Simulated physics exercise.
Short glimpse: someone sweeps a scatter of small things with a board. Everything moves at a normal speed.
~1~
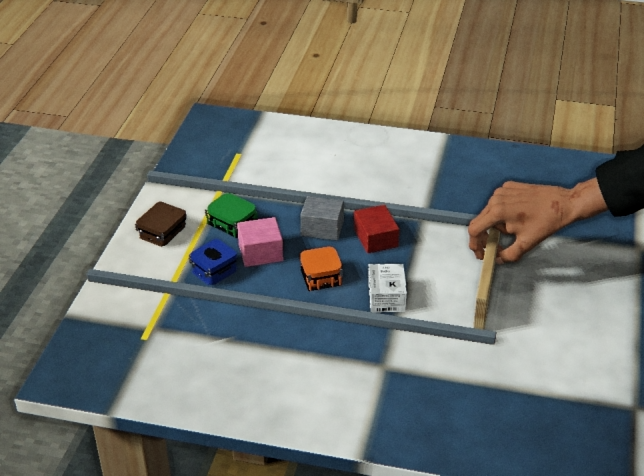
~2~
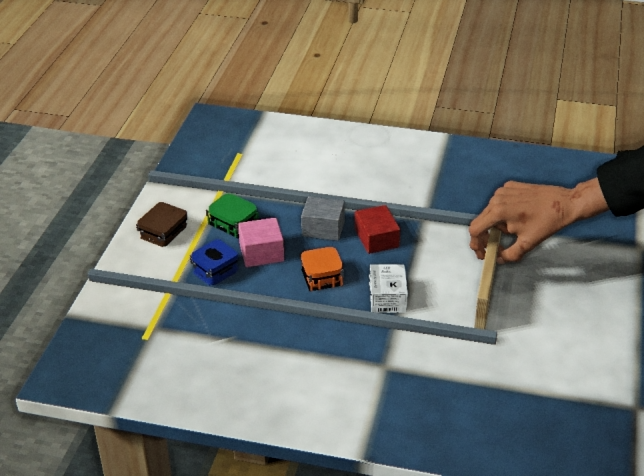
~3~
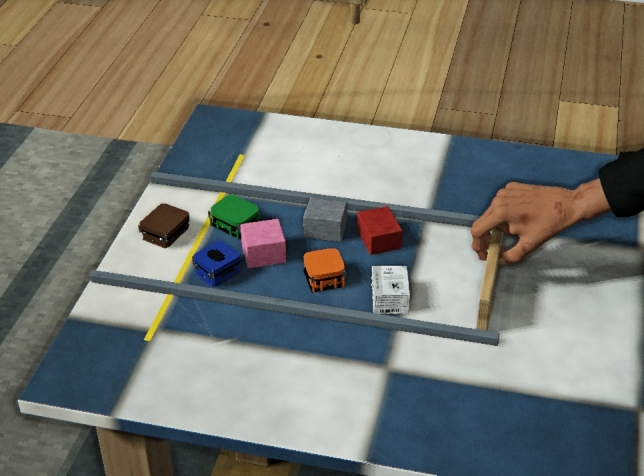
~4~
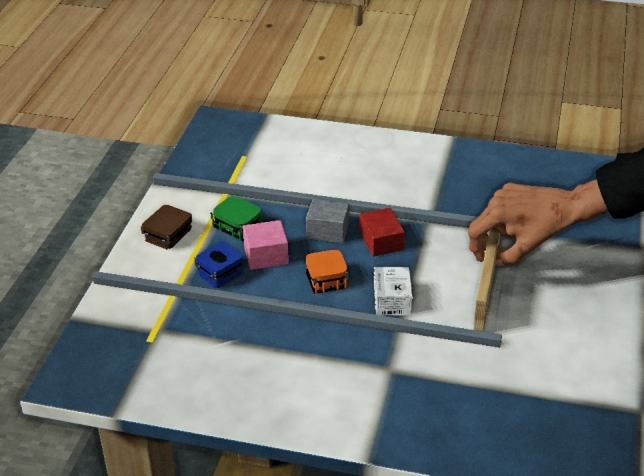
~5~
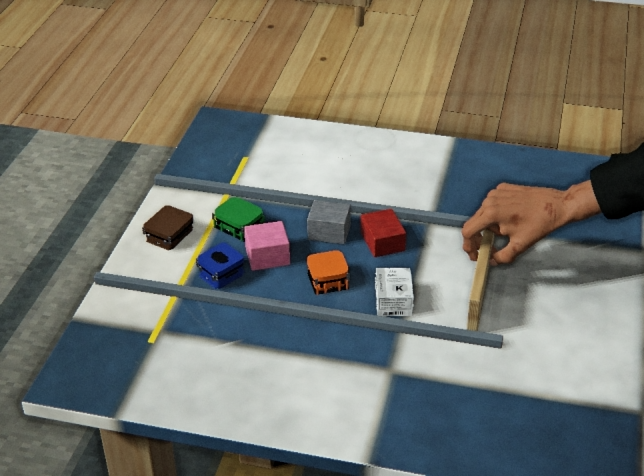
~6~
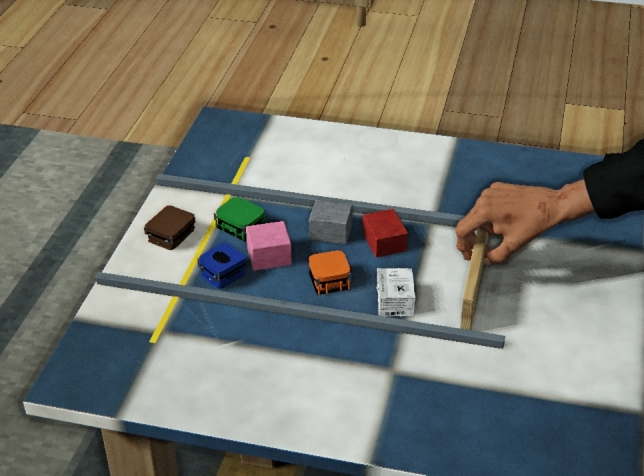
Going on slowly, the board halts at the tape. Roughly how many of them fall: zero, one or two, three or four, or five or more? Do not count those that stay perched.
The loss over the edge is just one or two.
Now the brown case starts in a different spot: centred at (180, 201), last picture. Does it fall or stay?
I reckon it falls away.
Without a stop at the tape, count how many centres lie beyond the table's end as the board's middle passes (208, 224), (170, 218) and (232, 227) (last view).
The counts would come out as 2, 6 and 1.
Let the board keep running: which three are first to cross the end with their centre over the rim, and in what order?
Earliest first: The brown case, then the green case, then the pink block.
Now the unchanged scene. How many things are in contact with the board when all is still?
Looks like 2 of them, all told.
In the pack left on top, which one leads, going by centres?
It's the pink block.
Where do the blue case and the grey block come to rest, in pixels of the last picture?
Roughly (135, 262); the other one roughly (171, 195).
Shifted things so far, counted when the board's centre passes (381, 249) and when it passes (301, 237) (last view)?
By the first moment it's 3, by the second it's 7.
A little later, none off yet; brown case at rest near (171, 229); green case at rest near (241, 219); blue case at rest near (223, 267).
Next, none off yet; brown case moving near (168, 228); green case shifted about its own width near (207, 209); blue case shifted about its own width near (186, 266).
When it is over, the number that fall off is one or two; down, green case and brown case.
